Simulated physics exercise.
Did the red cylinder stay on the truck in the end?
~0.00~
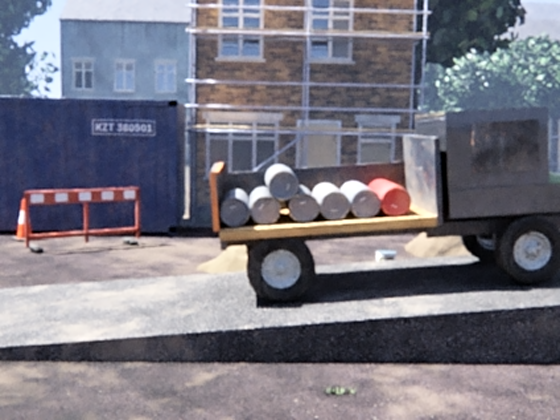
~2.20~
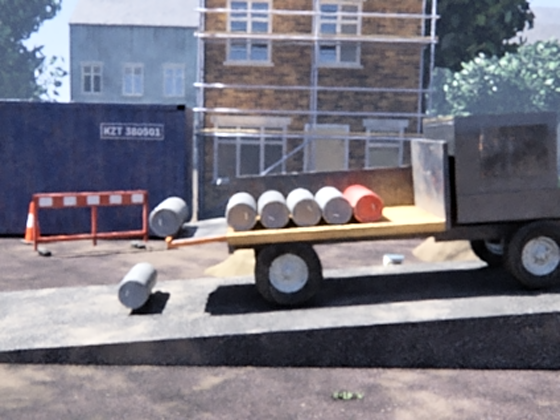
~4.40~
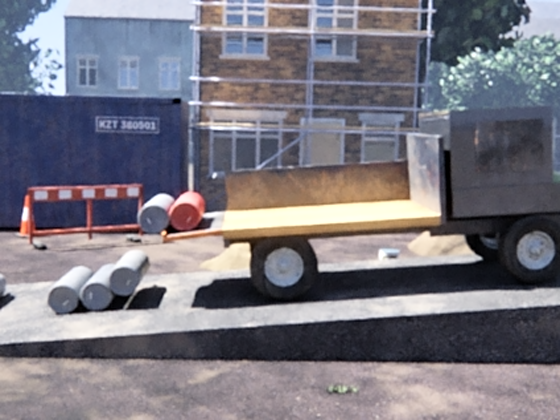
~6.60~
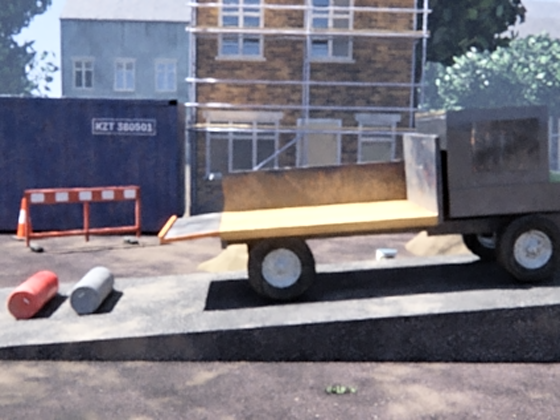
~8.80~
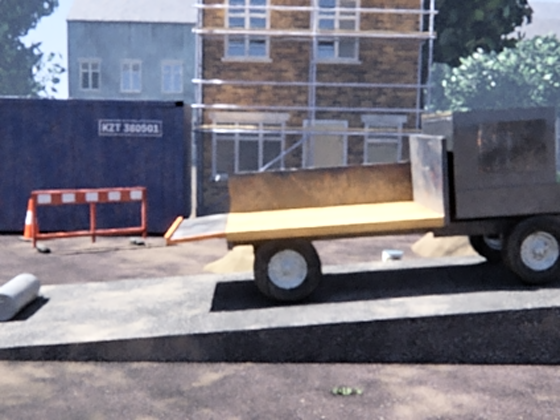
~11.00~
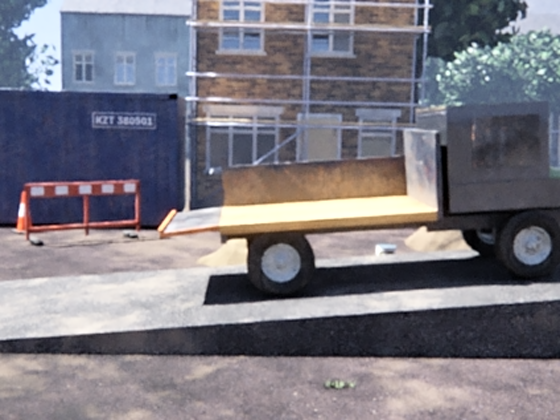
No, it rolled along the bed and off the lowered tailgate, and it ended up down on the ground.
